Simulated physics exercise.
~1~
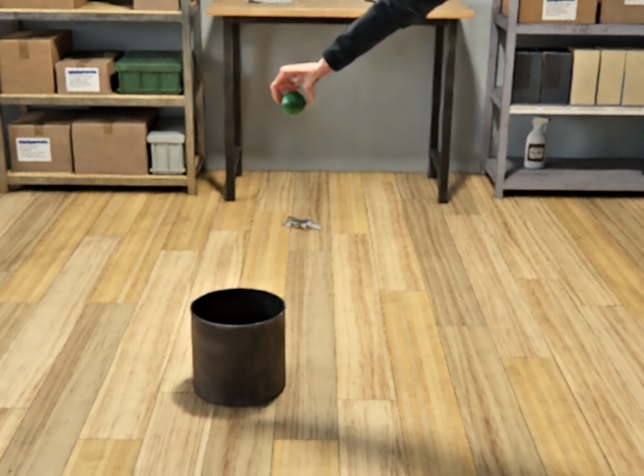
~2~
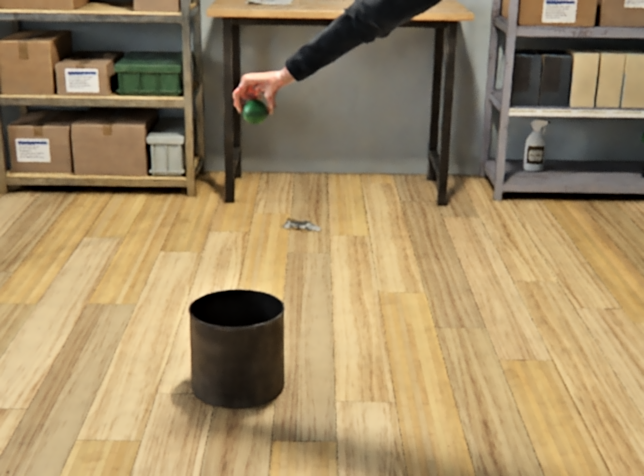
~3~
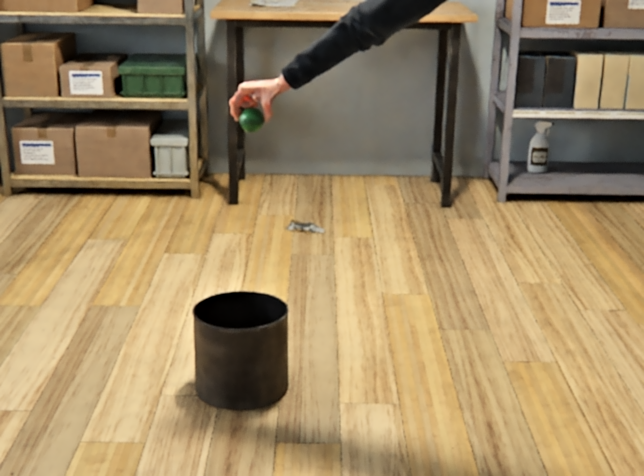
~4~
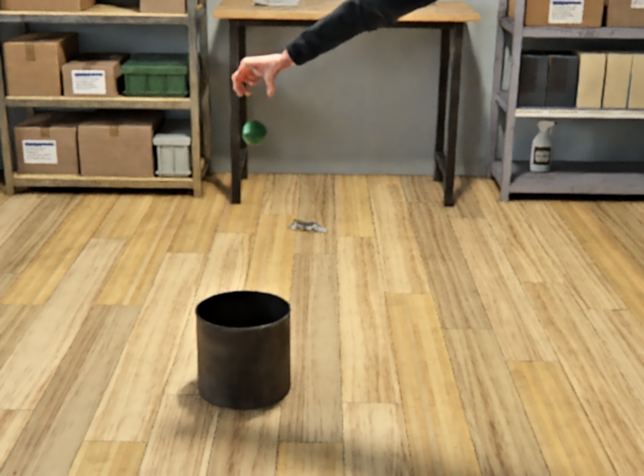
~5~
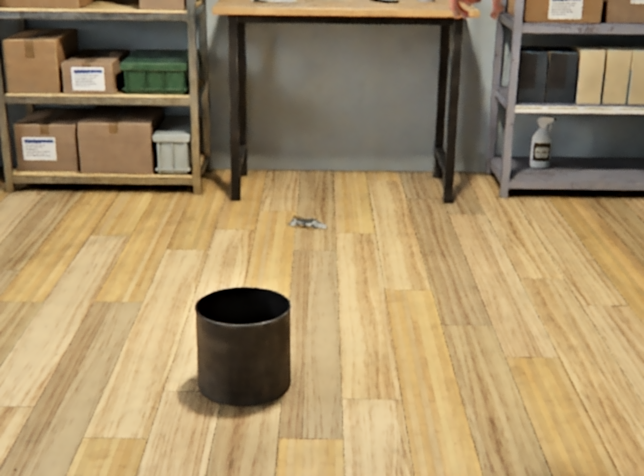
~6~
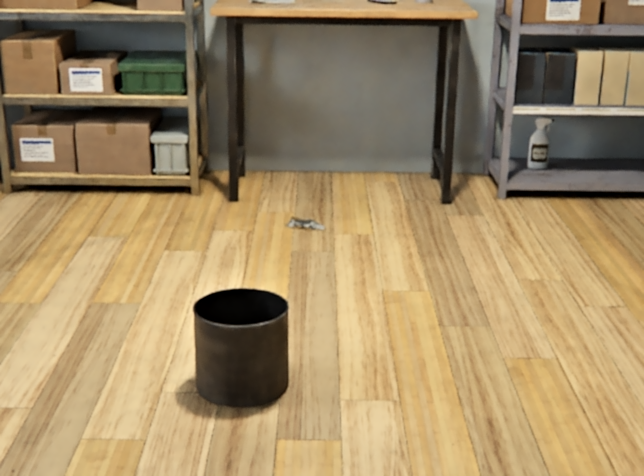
In a storage room with shelves and a table, a hand carries a green ball left above a dark, open container on the wooden floor and lets it go. The ball falls as the arm withdraws, and it ends up out of sight inside the container.
